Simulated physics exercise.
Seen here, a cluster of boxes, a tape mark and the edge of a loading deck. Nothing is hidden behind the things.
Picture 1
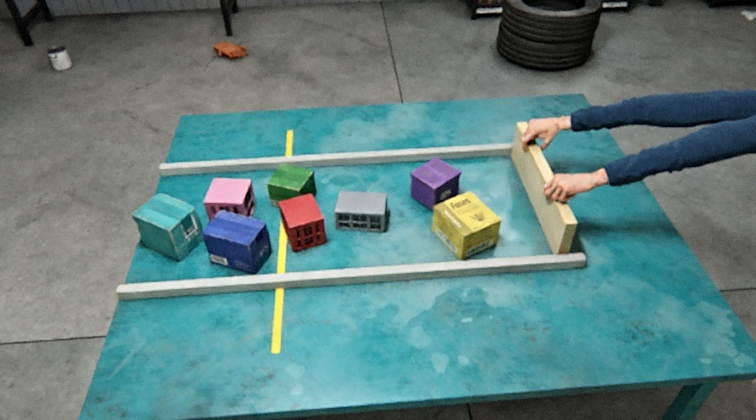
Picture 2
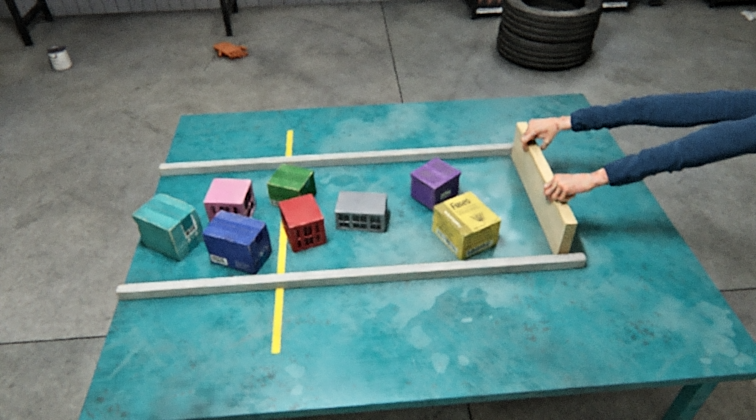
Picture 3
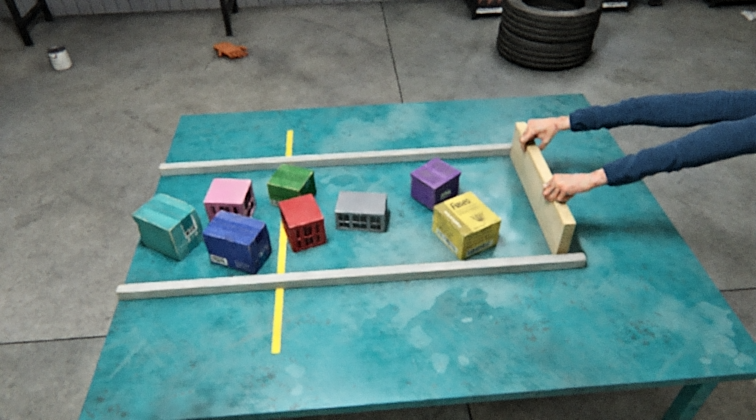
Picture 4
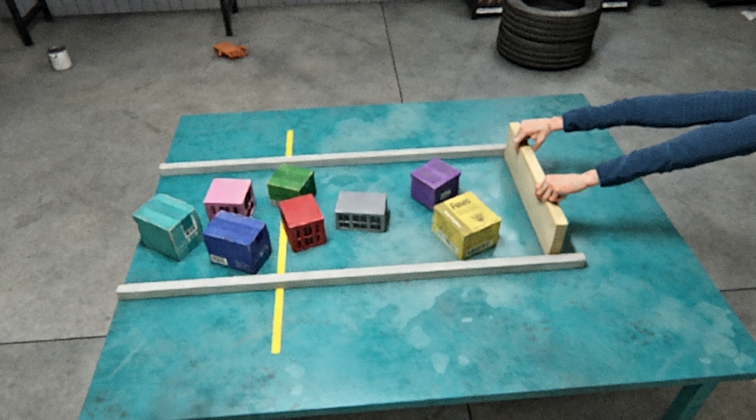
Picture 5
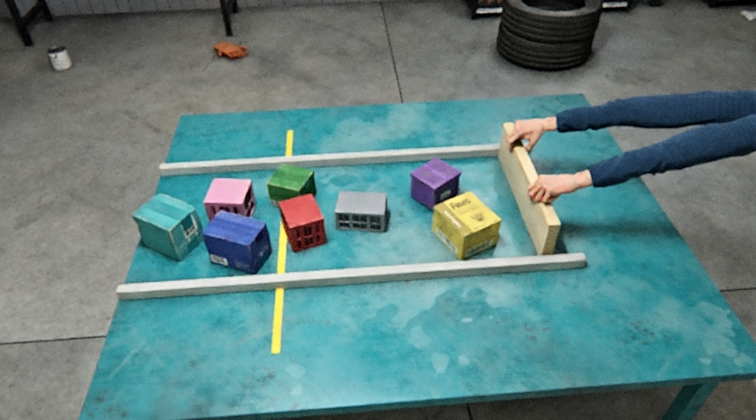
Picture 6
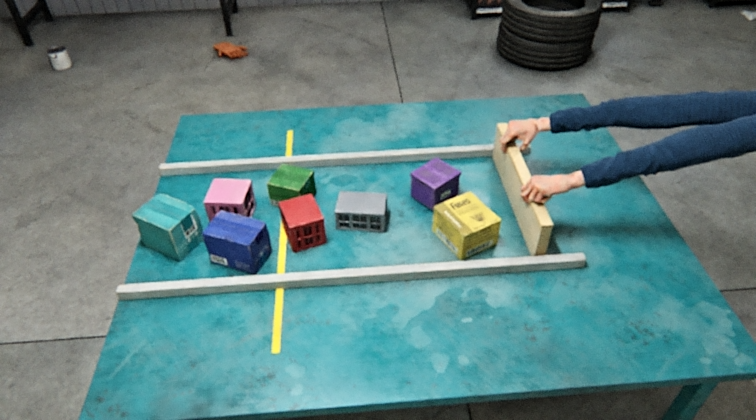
Two blue-sleeved arms reach in from the right over a teal table on a concrete floor, seen from above at an angle, with a tyre behind. Between two pale rails lie turquoise, pink, blue and green boxes at left, red and grey ones near the middle, and purple and yellow ones at right, with yellow tape crossing beneath. The hands slide an upright wooden plank slightly left while the boxes and camera stay still.
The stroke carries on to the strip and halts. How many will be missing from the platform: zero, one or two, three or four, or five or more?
The number that fall off is zero.
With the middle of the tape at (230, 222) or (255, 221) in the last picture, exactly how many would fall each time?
In that order 2 and 0.
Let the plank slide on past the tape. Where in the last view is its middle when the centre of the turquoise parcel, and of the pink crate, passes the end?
About (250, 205), and (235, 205) for the other.
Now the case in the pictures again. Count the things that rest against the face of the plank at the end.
The number is 2.
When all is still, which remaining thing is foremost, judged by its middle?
It is the turquoise parcel.
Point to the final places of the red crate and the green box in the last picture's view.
First (211, 224), then (233, 173).
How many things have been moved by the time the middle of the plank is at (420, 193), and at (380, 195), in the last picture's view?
3 and 5.
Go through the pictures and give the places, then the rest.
In the first picture, turquoise parcel (170, 226); pink crate (231, 203); blue box (238, 242); plank (540, 185); tape (284, 219).
In the second picture, pink crate (231, 204); yellow box (466, 225).
In the third picture, blue box (238, 242); plank (539, 185).
In the fourth picture, turquoise parcel (170, 226); purple tote (435, 185).
In the fifth picture, pink crate (231, 204); red crate (303, 223).
In the sixth picture, turquoise parcel (170, 226); pink crate (231, 204); blue box (238, 242); plank (519, 187); tape (284, 219).
Early on, none off yet; turquoise parcel at rest near (170, 226); pink crate at rest near (231, 204); blue box at rest near (238, 242).
Finally, the number that fall off is zero.
